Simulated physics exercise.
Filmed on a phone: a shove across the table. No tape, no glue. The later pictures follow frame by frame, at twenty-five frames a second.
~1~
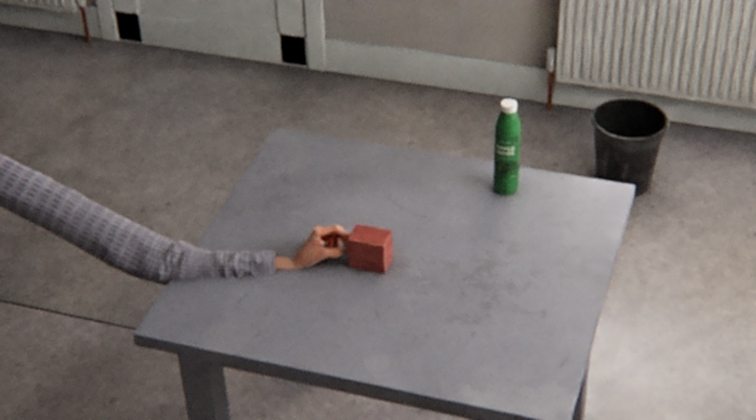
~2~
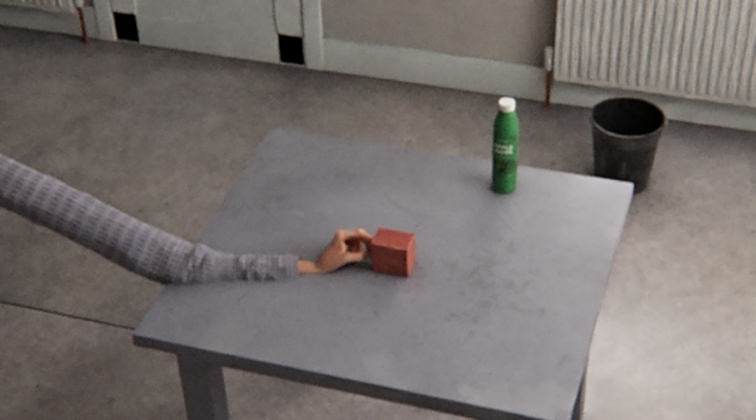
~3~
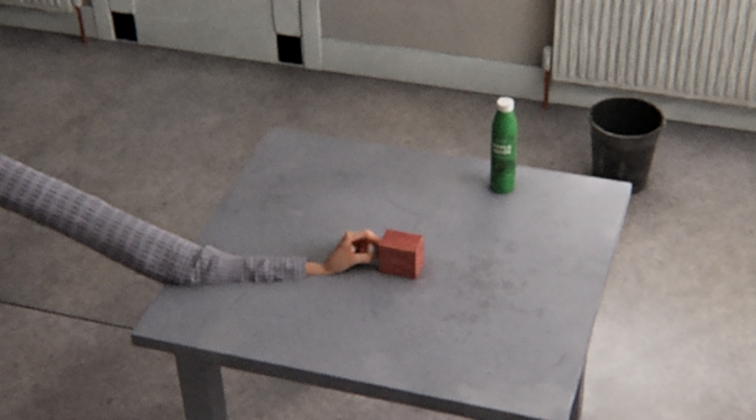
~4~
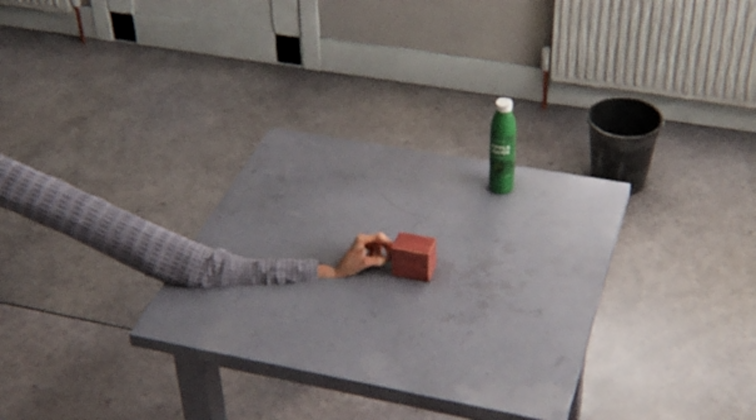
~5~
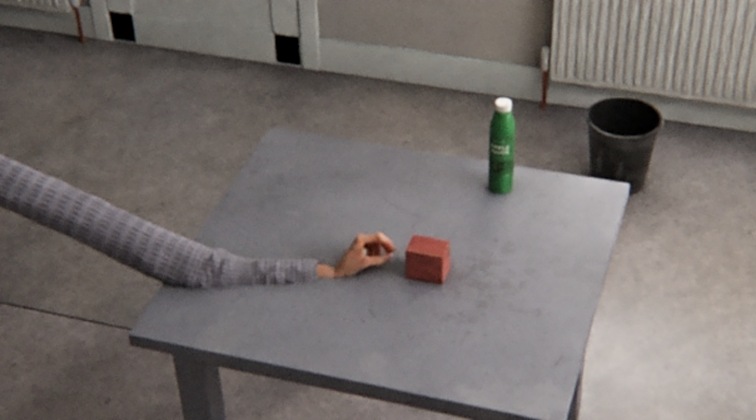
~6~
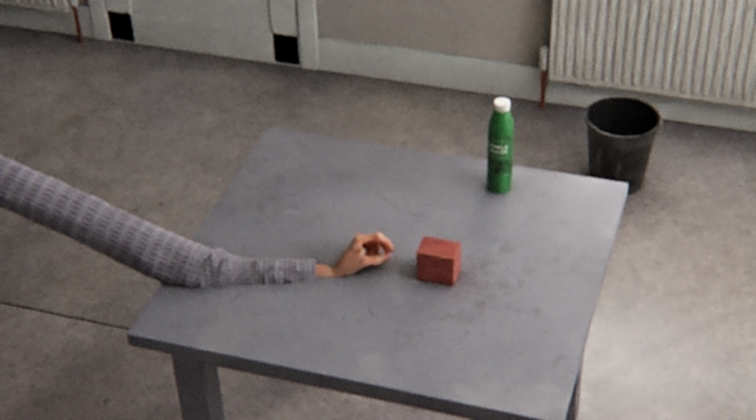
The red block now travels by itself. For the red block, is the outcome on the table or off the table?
The red block remains on top.
Then, 0.24 s past the last view, red block displaced about its own width near (466, 266).
Then, 0.48 s past the last view, red block resting near (466, 266).
Finally, moved from the start, red block. Final places as the last picture's camera would see them, red block near (466, 266).
